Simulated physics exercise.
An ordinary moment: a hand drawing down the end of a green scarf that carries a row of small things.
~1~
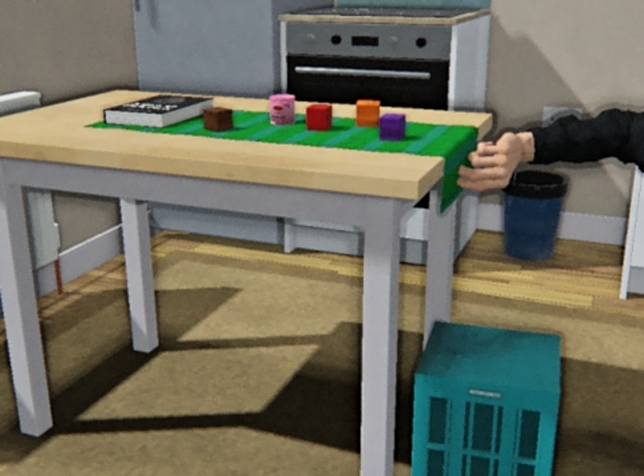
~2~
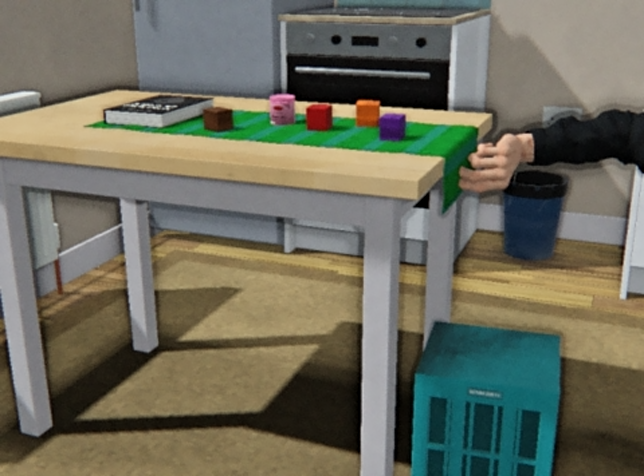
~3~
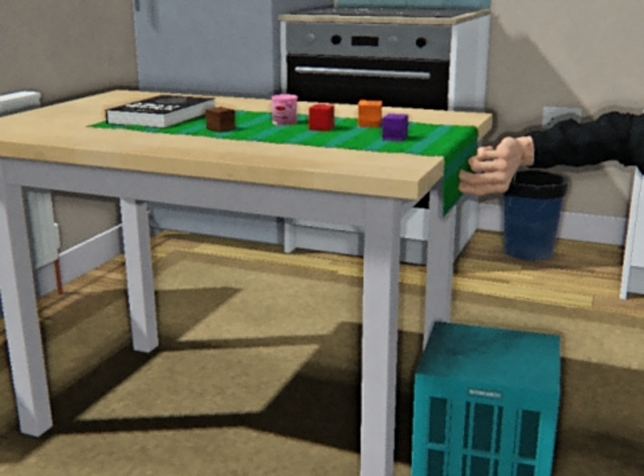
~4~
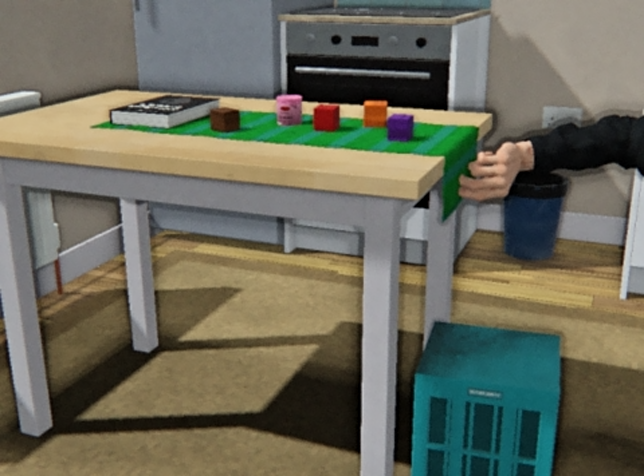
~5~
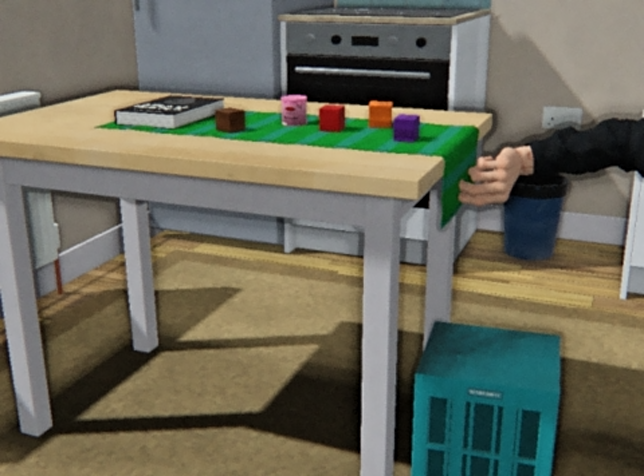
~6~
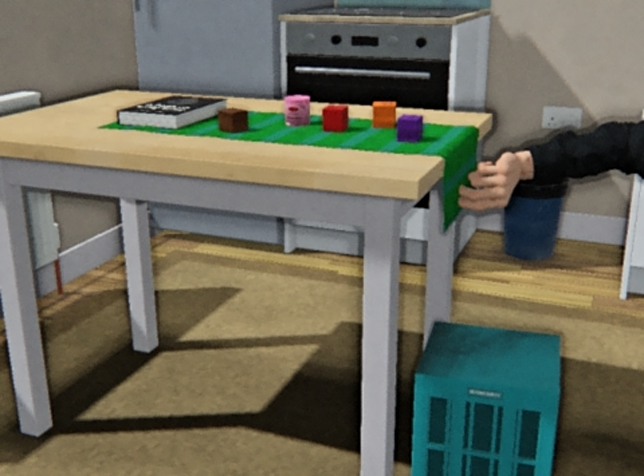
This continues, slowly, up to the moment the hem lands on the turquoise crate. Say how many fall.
The table loses three.
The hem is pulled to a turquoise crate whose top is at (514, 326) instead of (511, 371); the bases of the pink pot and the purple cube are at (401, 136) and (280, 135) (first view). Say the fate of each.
The pink pot comes down, the purple cube stays on.
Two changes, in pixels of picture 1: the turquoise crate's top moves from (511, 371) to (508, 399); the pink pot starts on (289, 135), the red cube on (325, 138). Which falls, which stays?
The pink pot is carried off, the red cube comes down.
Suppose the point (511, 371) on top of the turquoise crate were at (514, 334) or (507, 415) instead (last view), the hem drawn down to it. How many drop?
It would be 2 and 4.
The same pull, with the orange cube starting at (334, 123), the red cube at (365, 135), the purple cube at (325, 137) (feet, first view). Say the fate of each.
The orange cube drops off, the red cube is carried off, the purple cube goes over.
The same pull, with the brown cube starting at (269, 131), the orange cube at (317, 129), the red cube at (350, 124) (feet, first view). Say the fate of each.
The brown cube does not fall, the orange cube falls, the red cube tumbles off.
Early on, hem near (458, 271); purple cube gone.
Midway, hem near (457, 322); purple cube and orange cube gone.
Finally, hem on the crate; purple cube, orange cube and red cube gone. The count of fallen things is three.
